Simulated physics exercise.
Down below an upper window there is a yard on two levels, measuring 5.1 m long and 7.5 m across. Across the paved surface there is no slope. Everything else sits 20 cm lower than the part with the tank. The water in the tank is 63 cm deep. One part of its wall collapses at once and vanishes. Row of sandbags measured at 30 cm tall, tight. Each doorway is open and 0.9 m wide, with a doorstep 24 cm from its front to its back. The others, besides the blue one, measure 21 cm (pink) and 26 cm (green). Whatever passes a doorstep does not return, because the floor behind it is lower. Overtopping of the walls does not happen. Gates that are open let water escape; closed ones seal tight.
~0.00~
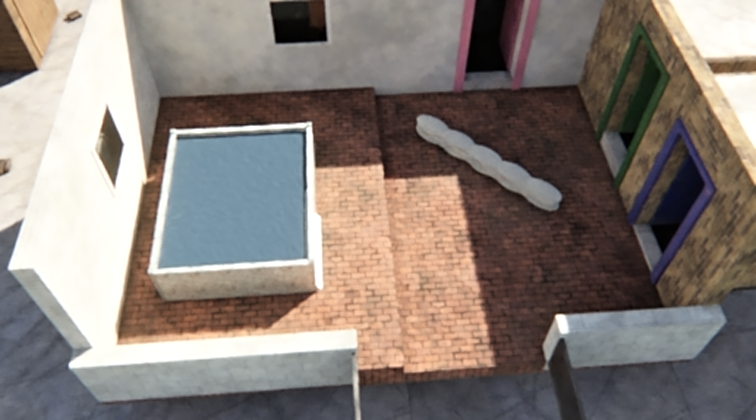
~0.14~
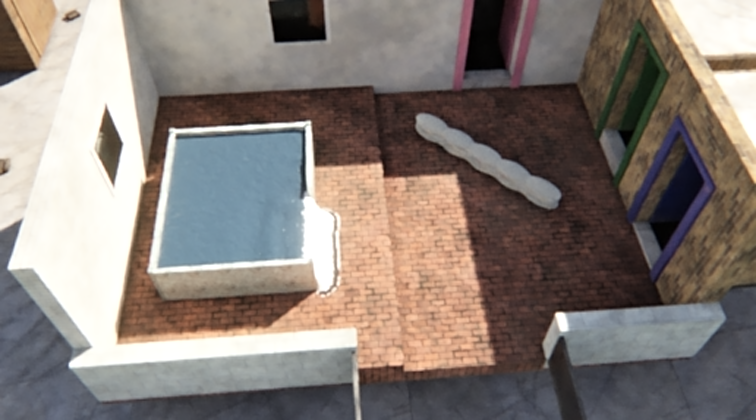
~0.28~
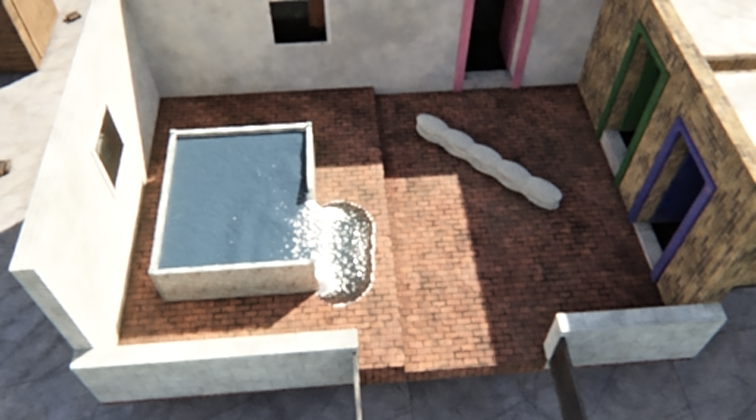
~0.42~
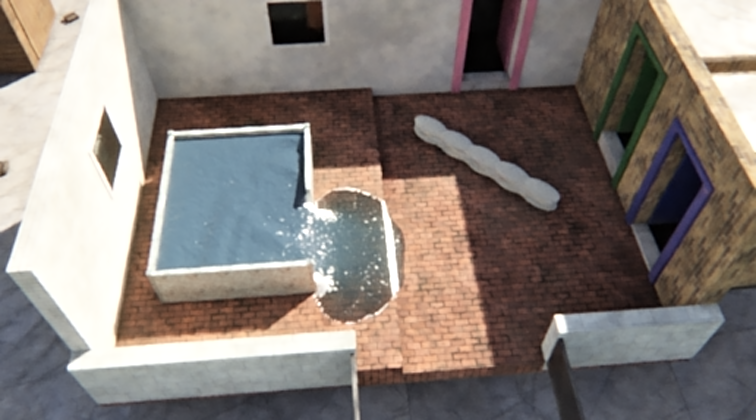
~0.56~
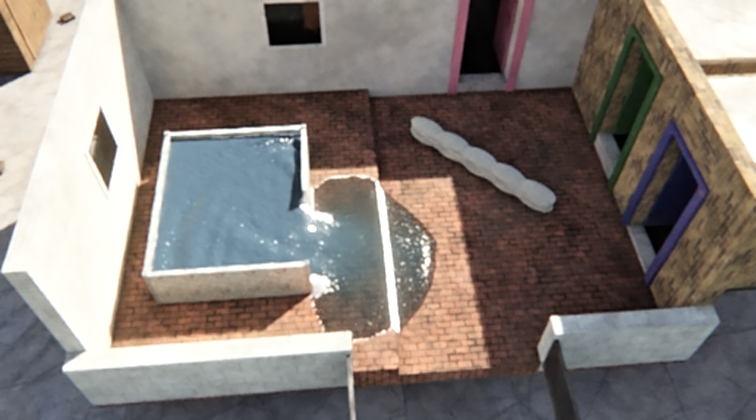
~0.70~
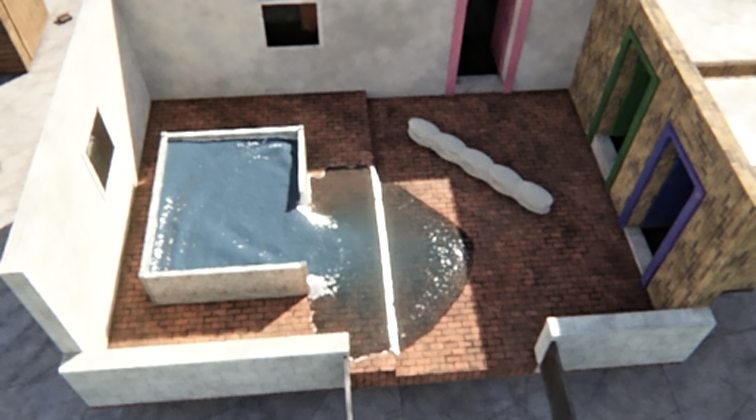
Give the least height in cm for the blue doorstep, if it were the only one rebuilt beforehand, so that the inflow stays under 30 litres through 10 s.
It needs to be at least 24 cm or so.
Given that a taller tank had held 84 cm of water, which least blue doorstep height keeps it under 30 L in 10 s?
About 35 cm.
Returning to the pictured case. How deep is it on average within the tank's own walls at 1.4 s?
On average, around 45 cm.
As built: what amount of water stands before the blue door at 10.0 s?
The depth there is around 8.5 cm.
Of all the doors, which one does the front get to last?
Answer: The pink door.
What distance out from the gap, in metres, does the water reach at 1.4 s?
Some 4.8 m out.
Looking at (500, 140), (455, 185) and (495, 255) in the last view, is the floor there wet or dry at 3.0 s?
Those three come out bone-dry, soaked and soaked, in that order.
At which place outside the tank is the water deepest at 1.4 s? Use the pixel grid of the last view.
Near (313, 275).
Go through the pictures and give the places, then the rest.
The first frame shows still water, 63 cm deep, in the tank at (238, 196); the blue door at (666, 209) is dry.
In the second frame, the gap is at (311, 241), the front 0.3 m out at (334, 274); the back of the tank holds 63 cm.
In the third frame, the gap is at (312, 244), the front 0.8 m out at (369, 234); the back of the tank holds 63 cm.
In the fourth frame, the front is at (400, 248), 1.3 m from the gap at (310, 246); 2.2 m2 of floor is wet, 63 cm left at the back.
In the fifth frame, the gap is at (306, 247), the front 1.9 m out at (431, 243); the back of the tank holds 63 cm.
In the sixth frame, the front is at (467, 259), 2.4 m from the gap at (303, 248); 5.1 m2 of floor is wet, 58 cm left at the back; 2.5 m in a straight line remain to the blue door at (656, 212).
After 1.4 s water covers 35 % of the floor, deepest (38 cm) near (313, 275); 1 cm at the blue door, 0 litres in over its 6 cm doorstep.
After 3.0 s water covers 45 % of the floor, deepest (32 cm) near (634, 341); 25 cm at the blue door, 153 litres in over its 6 cm doorstep.
After 10.0 s water covers 60 % of the floor, deepest (12 cm) near (370, 114); 9 cm at the blue door, 490 litres in over its 6 cm doorstep.
At the blue door as built, the water arrived by 1.4 s and peaked near 27 cm at 3.2 s.
With a doorstep of 19.5 cm, 77 litres would have come in within the 10 s; with 26.5 cm, 17 litres. So under 30 litres takes about 24 cm.
